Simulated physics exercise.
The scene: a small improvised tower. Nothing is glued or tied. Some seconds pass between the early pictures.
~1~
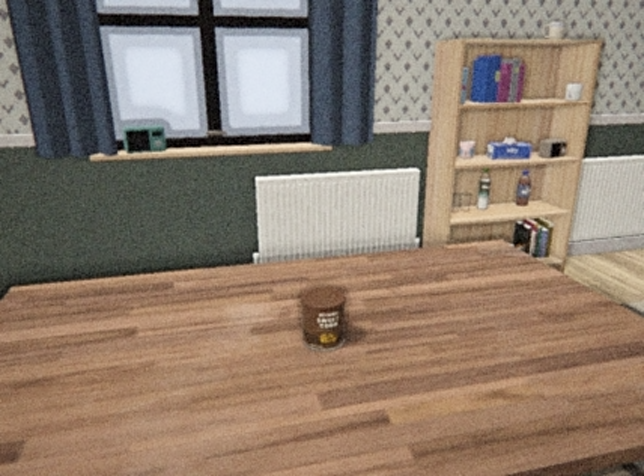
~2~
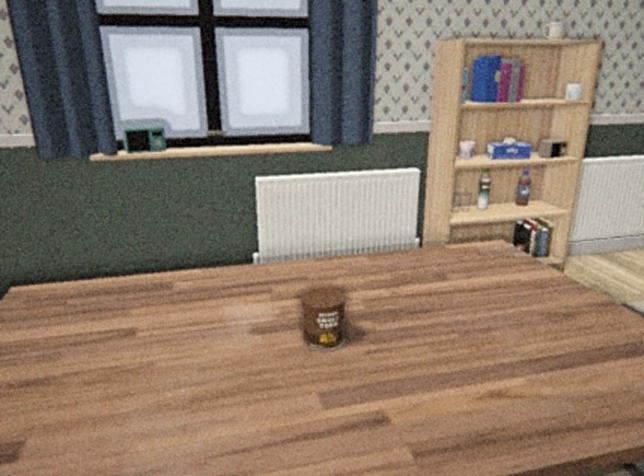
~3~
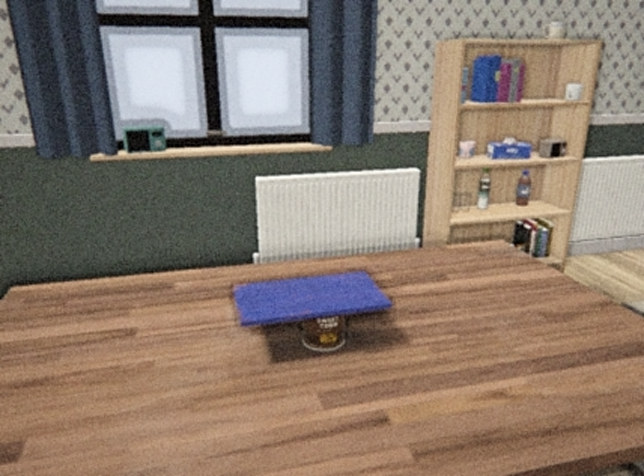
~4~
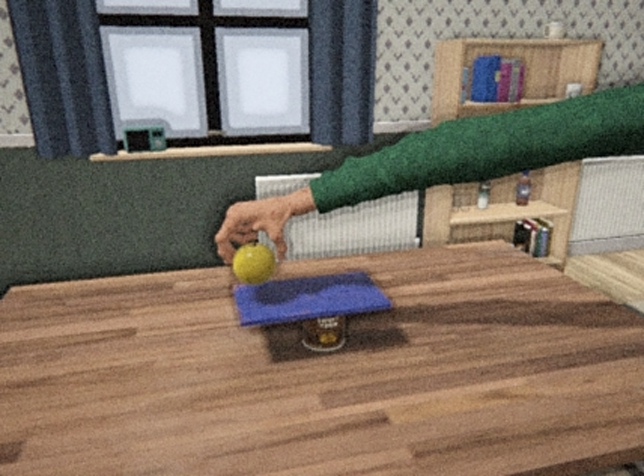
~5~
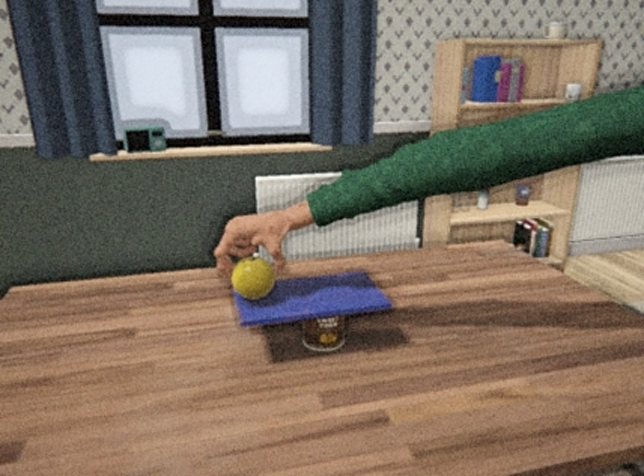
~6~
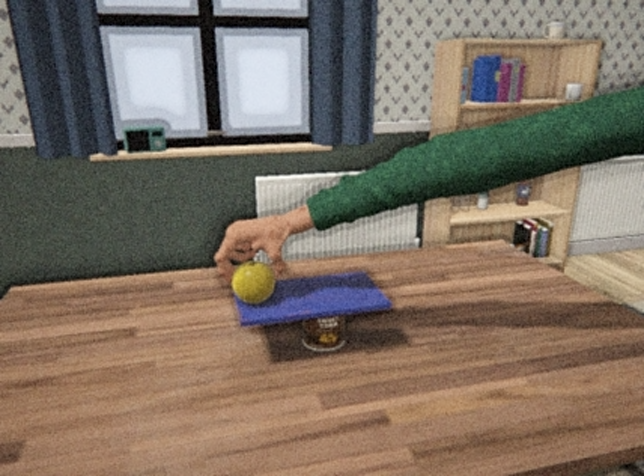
A hand lowers a yellow apple onto the left end of a blue board.
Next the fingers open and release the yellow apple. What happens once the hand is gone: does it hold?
Here the stack gives way.
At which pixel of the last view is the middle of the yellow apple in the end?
Near (166, 345).
Then, 0.30 s on from there, yellow apple now fallen; blue board turned 49° from how it was put.
Then, 0.50 s on from there, blue board turned 33° from how it was put.
Then, 0.80 s on from there, blue board now fallen.
In the end, fallen, blue board and yellow apple; brown tin unmoved. At the end, from the last picture's camera, yellow apple near (166, 345). The stack loses its balance.
